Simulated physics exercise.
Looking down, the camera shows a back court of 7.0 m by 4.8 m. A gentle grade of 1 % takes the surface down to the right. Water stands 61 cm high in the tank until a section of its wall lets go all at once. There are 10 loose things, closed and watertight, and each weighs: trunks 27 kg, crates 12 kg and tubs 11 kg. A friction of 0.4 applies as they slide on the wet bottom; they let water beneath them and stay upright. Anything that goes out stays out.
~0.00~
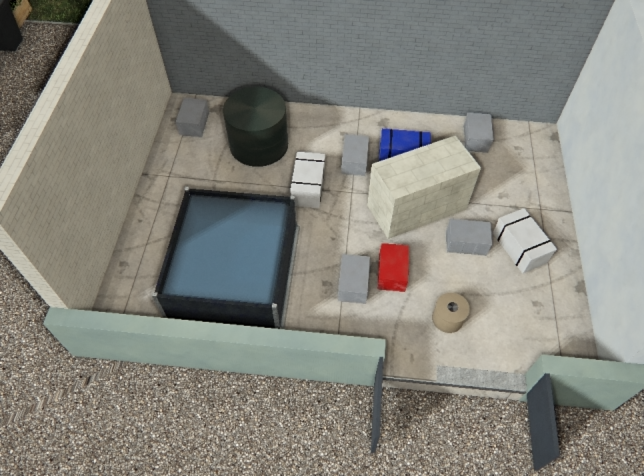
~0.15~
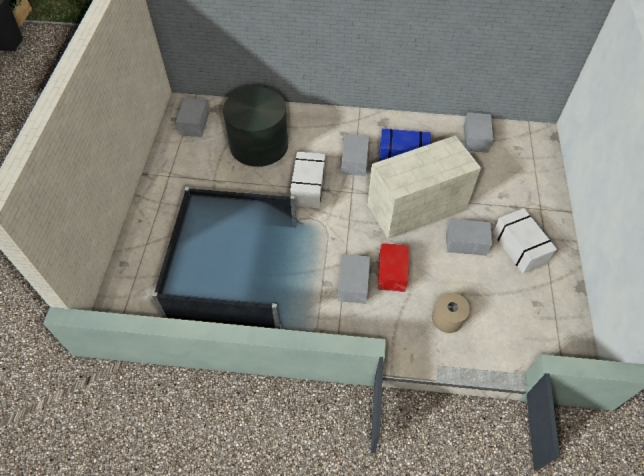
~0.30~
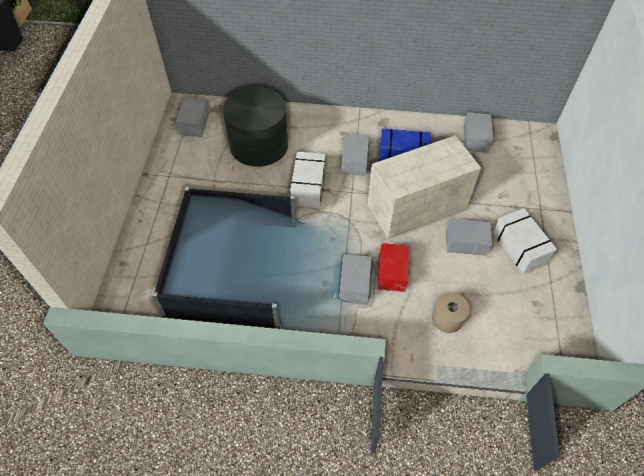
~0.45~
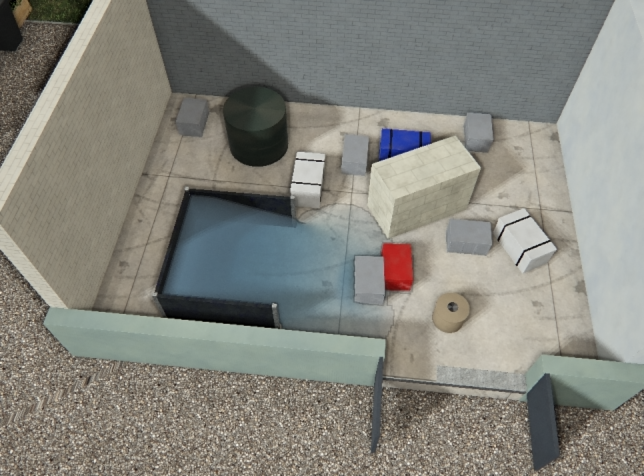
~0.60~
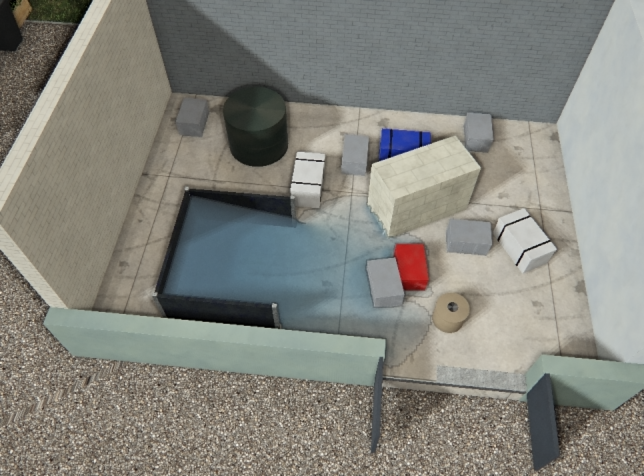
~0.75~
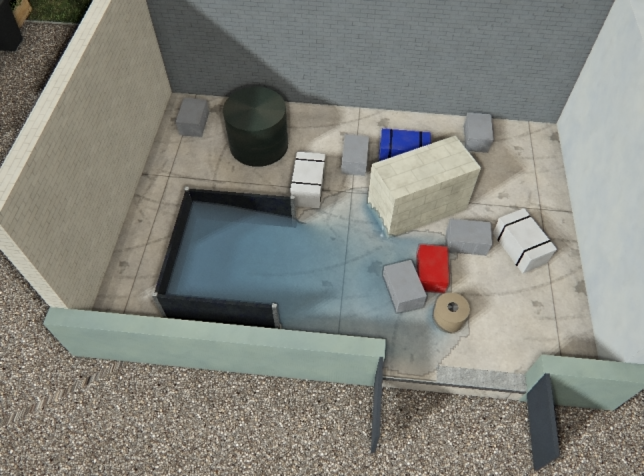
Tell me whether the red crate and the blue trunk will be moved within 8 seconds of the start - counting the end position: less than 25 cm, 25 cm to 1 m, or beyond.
My prediction: The red crate is swept a long way, the blue trunk is pushed a modest way.
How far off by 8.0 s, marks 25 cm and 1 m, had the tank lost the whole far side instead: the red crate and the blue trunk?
In that case the red crate holds its place, the blue trunk travels far.
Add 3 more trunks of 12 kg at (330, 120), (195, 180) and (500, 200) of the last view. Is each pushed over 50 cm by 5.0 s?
Well, in that order it's lower, lower and higher.
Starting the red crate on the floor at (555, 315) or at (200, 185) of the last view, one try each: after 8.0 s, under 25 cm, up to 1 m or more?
Try one, it covers a moderate distance; try two, it keeps its spot.
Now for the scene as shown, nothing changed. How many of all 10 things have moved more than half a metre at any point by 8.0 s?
8 in all.
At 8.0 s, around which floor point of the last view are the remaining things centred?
Close to (373, 158).
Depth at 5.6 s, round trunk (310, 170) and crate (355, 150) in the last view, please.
Depth approx. 1 cm / 7 cm.
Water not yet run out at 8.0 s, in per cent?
76 % or so.
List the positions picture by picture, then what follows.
The red crate at (394, 262), on the bottom; the blue trunk at (406, 140) rests on the ground; 2.6 m2 under water; 0 of 10 have shifted, in the first picture.
The red crate at (394, 262) rests on the ground; the blue trunk at (406, 140), on the bottom; water covers 3.6 m2; 0 of 10 have shifted, in the second picture.
The red crate at (394, 262), on the bottom; the blue trunk at (406, 140), on the bottom; water covers 4.7 m2; 0 of 10 have shifted, in the third picture.
The red crate at (398, 261), on the bottom, 5 cm from its start; the blue trunk at (406, 140) rests on the ground; 5.9 m2 under water; 1 of 10 have shifted, in the fourth picture.
The red crate at (412, 262) rests on the ground, 25 cm from its start; the blue trunk at (406, 140) rests on the ground; water covers 6.8 m2; 2 of 10 have shifted, in the fifth picture.
The red crate at (434, 263) rests on the ground, 56 cm from its start; the blue trunk at (406, 140), on the bottom; water covers 7.9 m2; 2 of 10 have shifted, in the sixth picture.
After 1.6 s the red crate is near (565, 285), 2.4 m from its start, aground; the blue trunk is near (406, 140), 0.0 m from its start, aground; 0 of 10 are out; 1 afloat.
After 3.6 s the red crate is near (496, 178), 2.3 m from its start, aground; the blue trunk is near (406, 139), 0.0 m from its start, aground; 0 of 10 are out; 3 afloat.
After 5.6 s the red crate is near (440, 135), 2.6 m from its start, afloat; the blue trunk is near (400, 144), 0.1 m from its start, aground; 0 of 10 are out; 6 afloat.
After 8.0 s the red crate is near (408, 132), 2.6 m from its start, afloat; the blue trunk is near (382, 156), 0.5 m from its start, aground; 0 of 10 are out; 6 afloat.
